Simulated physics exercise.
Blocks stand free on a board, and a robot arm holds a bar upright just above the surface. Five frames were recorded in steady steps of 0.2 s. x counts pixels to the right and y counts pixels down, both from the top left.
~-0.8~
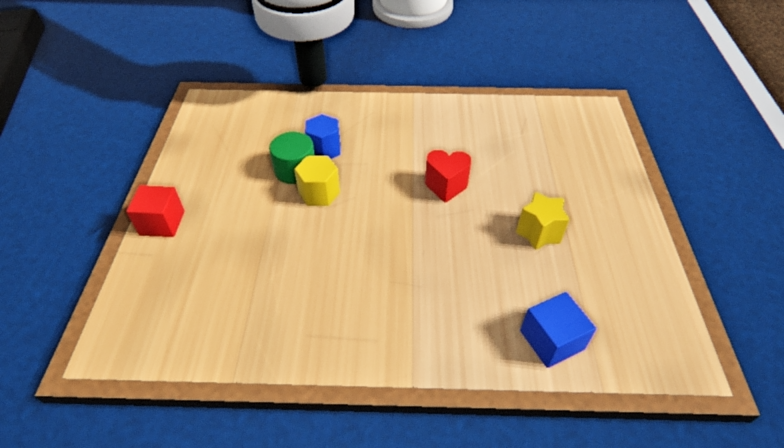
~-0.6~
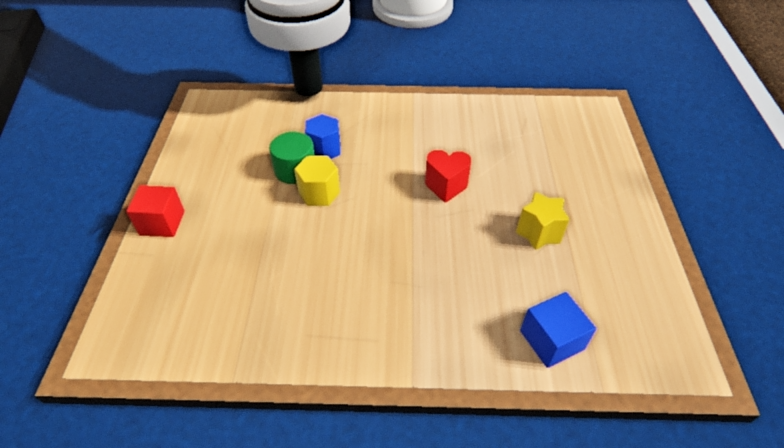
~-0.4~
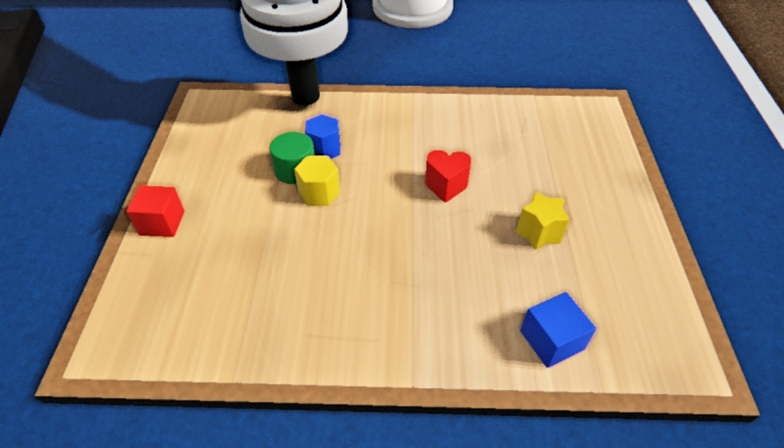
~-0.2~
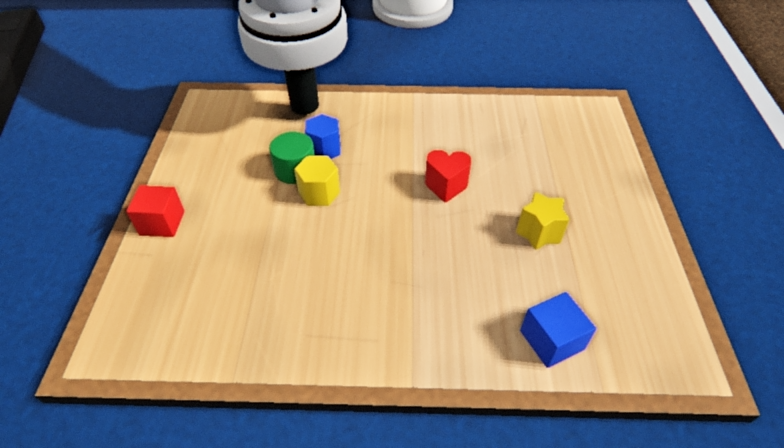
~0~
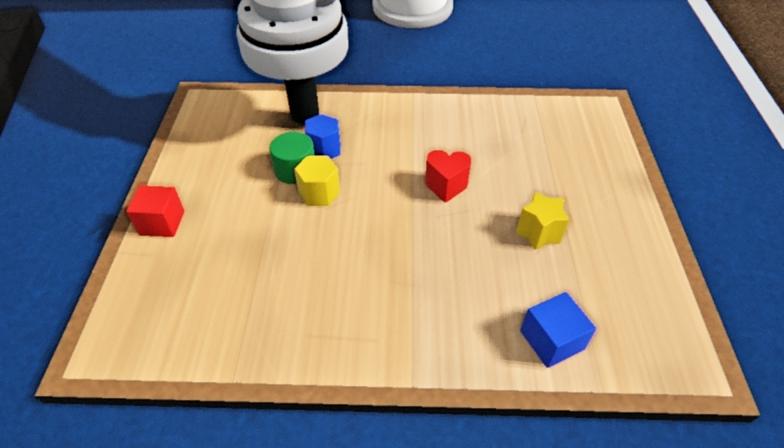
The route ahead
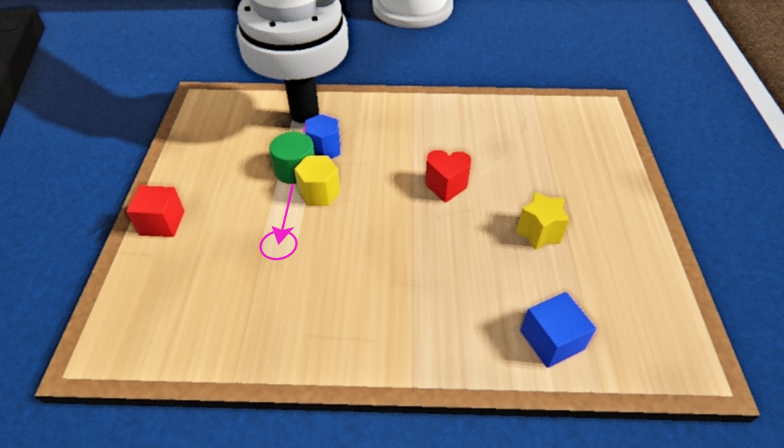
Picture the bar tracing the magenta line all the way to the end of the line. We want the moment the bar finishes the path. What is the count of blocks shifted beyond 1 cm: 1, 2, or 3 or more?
The way I see it, the answer is three or more.
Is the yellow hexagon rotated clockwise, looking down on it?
No.
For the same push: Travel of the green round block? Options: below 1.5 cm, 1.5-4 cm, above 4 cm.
Ends over 4 cm away.
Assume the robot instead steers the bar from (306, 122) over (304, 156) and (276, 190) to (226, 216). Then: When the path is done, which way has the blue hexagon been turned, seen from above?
Prediction: Counterclockwise.
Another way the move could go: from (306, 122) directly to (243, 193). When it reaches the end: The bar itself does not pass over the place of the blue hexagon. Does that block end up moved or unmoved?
That block stands still.
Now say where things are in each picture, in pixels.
Bar tip (313, 79); block tops, green round block (291, 145); yellow hexagon (316, 168); blue hexagon (322, 125), in the first picture.
Bar (309, 88); blocks unchanged, in the second picture.
Bar (306, 97); blocks unchanged, in the third picture.
Bar (305, 106); blocks unchanged, in the fourth picture.
Bar (305, 114); green round block (291, 145); yellow hexagon (316, 168); blue hexagon (322, 125), in the fifth picture.
Path on the board, from (306, 122) to (279, 245).
On the path given first. One third of the way, bar (297, 151); green round block (285, 160); yellow hexagon (320, 174); blue hexagon (328, 133), turned 50° anticlockwise.
Two thirds of the way, bar (288, 191); green round block (265, 202); yellow hexagon (322, 176), turned 15° anticlockwise; blue hexagon (328, 133), turned 50° anticlockwise.
At the end, bar (277, 237); green round block (238, 246); yellow hexagon (322, 176), turned 20° anticlockwise; blue hexagon (328, 133), turned 50° anticlockwise.
